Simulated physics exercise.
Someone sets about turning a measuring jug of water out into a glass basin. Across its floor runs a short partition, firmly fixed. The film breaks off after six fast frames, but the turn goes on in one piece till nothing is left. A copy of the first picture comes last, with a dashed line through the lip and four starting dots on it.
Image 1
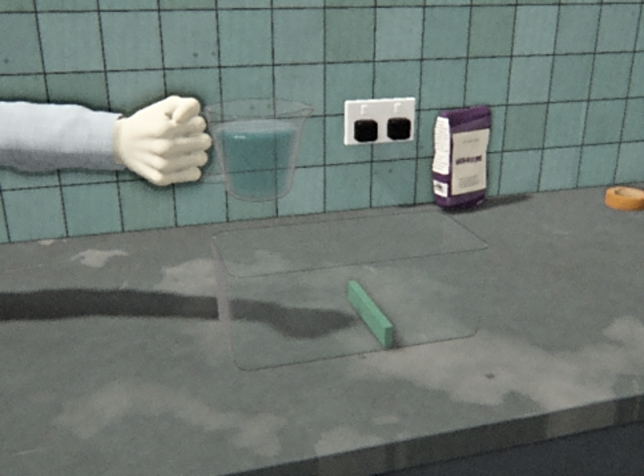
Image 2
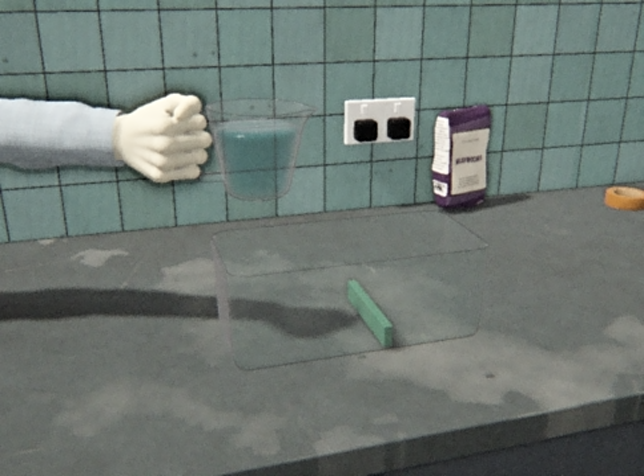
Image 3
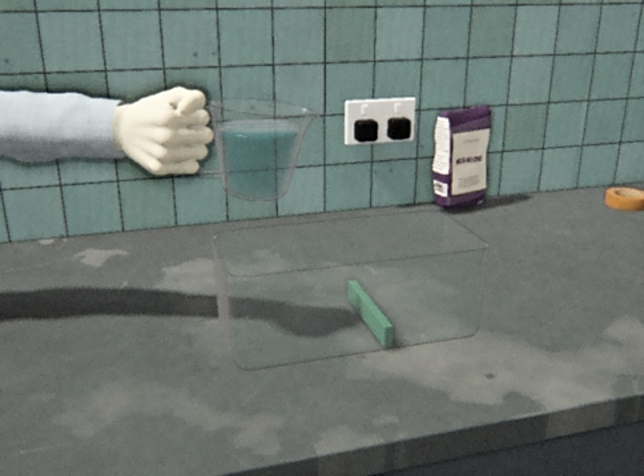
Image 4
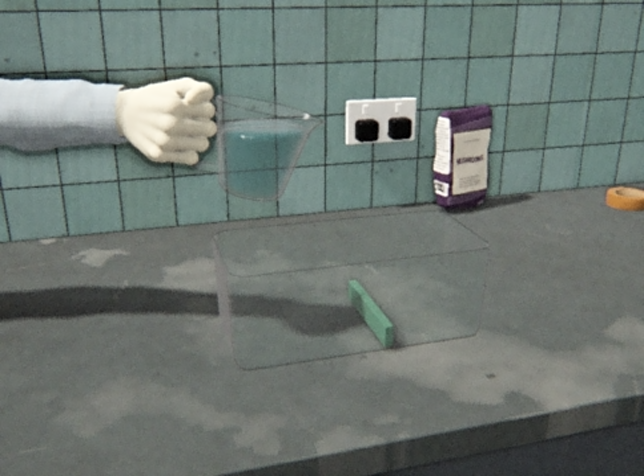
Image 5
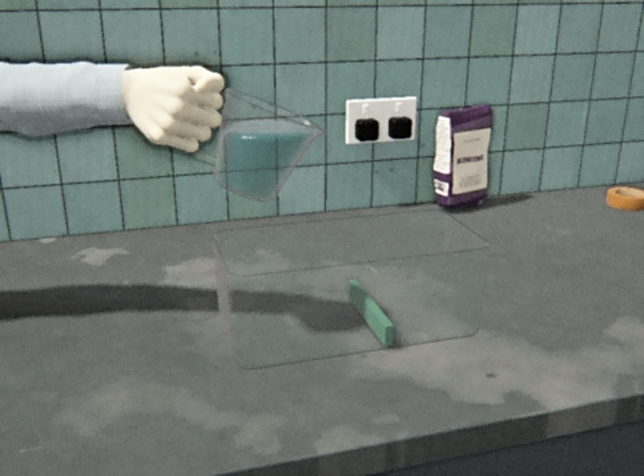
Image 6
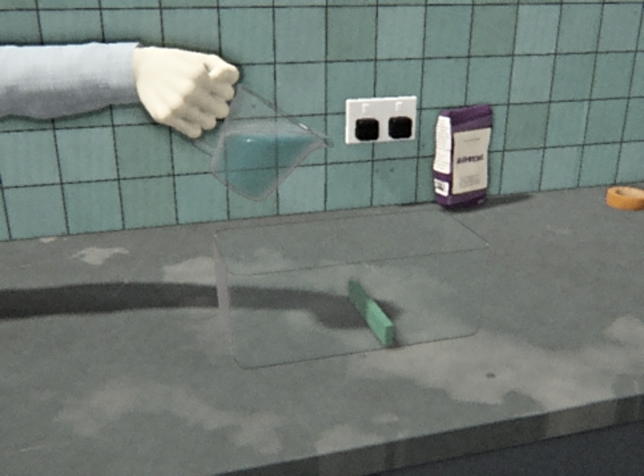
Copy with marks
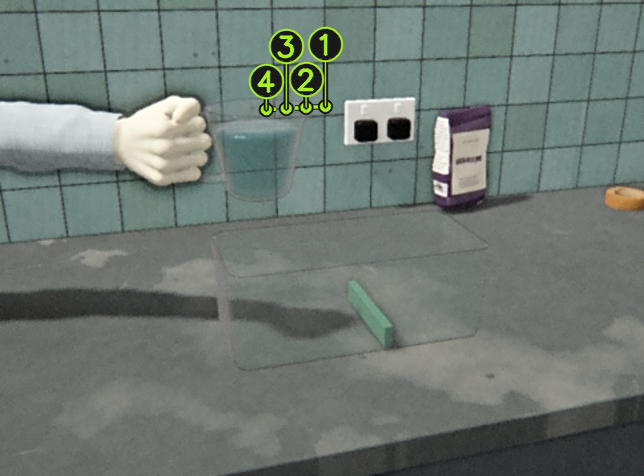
On a grey counter against green tiles, a gloved hand gradually tilting a clear jug of water rightward above a glass basin.
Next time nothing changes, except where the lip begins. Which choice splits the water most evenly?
Take 1.
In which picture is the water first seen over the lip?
Picture 6.
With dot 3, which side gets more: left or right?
The left one.
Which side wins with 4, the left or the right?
The left one.
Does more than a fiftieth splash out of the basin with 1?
No, it does not.
In lime, 1 at (325, 106); 2 at (306, 107); 3 at (286, 108); 4 at (266, 109).
With 1, about 55 % ends left of the wall and 44 % right of it.
With 2, about 85 % ends left of the wall and 14 % right of it.
With 3, about 87 % ends left of the wall and 11 % right of it.
With 4, about 86 % ends left of the wall and 13 % right of it.
